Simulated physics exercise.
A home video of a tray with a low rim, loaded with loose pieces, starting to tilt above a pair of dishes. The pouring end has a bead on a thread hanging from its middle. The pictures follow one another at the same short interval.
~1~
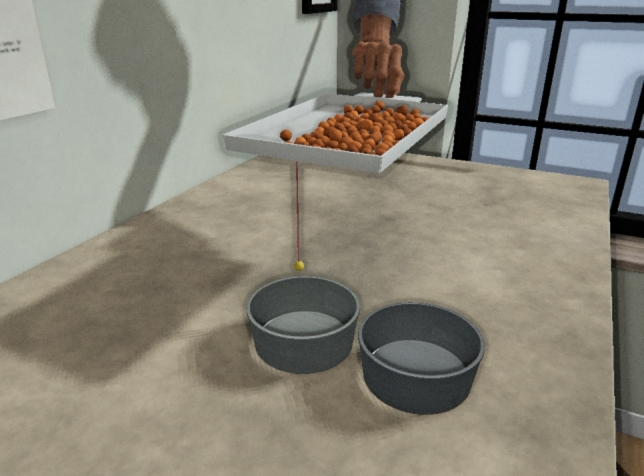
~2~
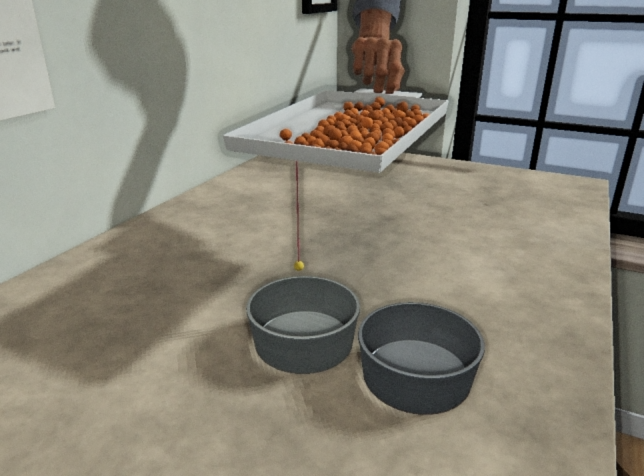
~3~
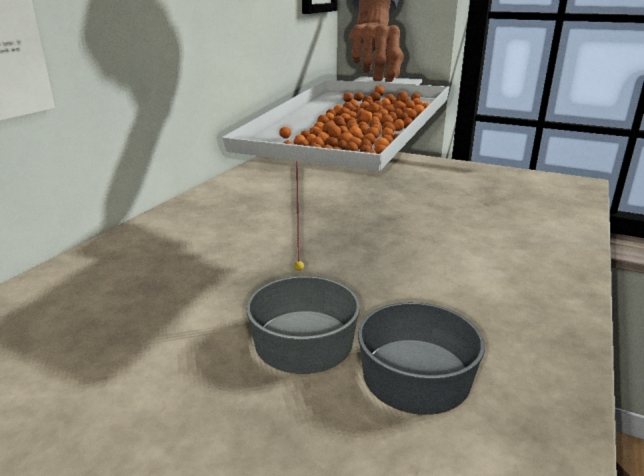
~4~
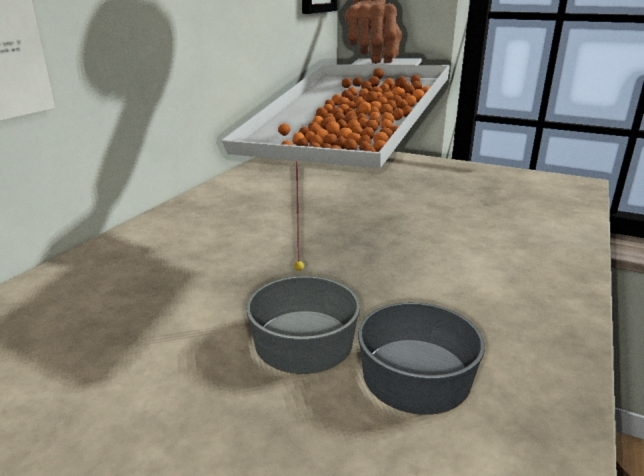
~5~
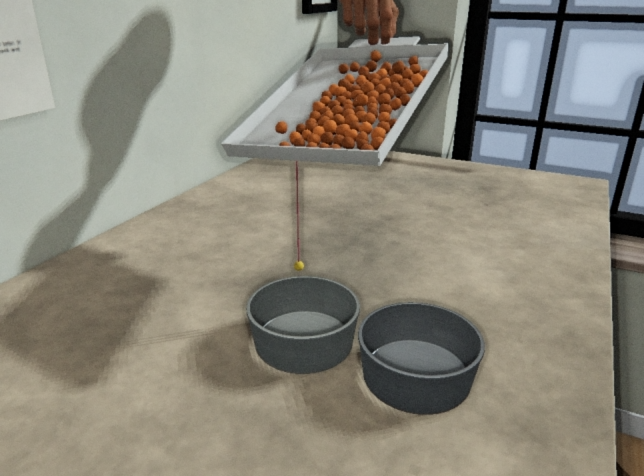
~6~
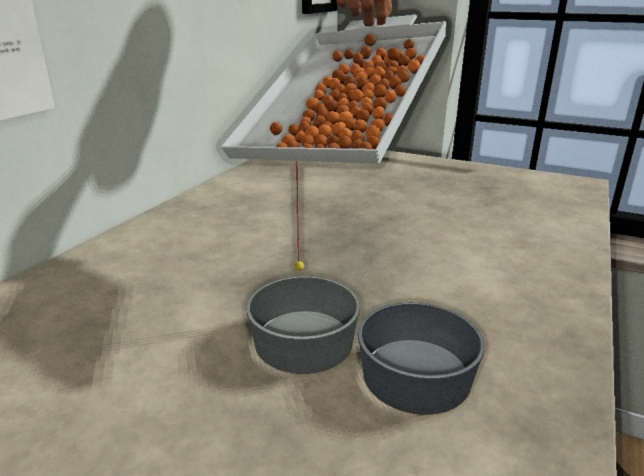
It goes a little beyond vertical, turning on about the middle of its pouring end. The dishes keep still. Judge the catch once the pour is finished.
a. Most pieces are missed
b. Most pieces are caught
(a) Most pieces are missed.
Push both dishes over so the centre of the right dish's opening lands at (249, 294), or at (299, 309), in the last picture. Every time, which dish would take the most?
The one at right, then the one at left.
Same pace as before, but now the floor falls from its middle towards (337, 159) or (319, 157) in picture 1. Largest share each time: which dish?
Well, the one to the left comes out on top first, then the one to the left.
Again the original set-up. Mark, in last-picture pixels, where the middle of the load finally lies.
I'd say the middle ends up at about (217, 321).
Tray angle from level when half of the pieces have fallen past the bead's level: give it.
Roughly 115 degrees of turn.
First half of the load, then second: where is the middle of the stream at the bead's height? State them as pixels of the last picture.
The opening part goes through (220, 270); what follows goes through (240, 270).
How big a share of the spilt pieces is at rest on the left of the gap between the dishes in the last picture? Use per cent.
Share on the left: Near 90 %.
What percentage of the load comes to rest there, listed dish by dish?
Roughly: Left 20 %, right 0 %.
Shortly afterwards, tray tipped steeply; all but a few on the tray; only a few outside both; a little in the air.
Next, tray tipped past a quarter turn; near a third on the tray; only a few in the left dish; near a quarter outside both; near half in the air.
Some moments later, tray tipped past a quarter turn; near a quarter in the left dish; the bulk outside both.
In the end, tray tipped past a quarter turn; none at all in the right dish; near a quarter in the left dish; the bulk outside both.
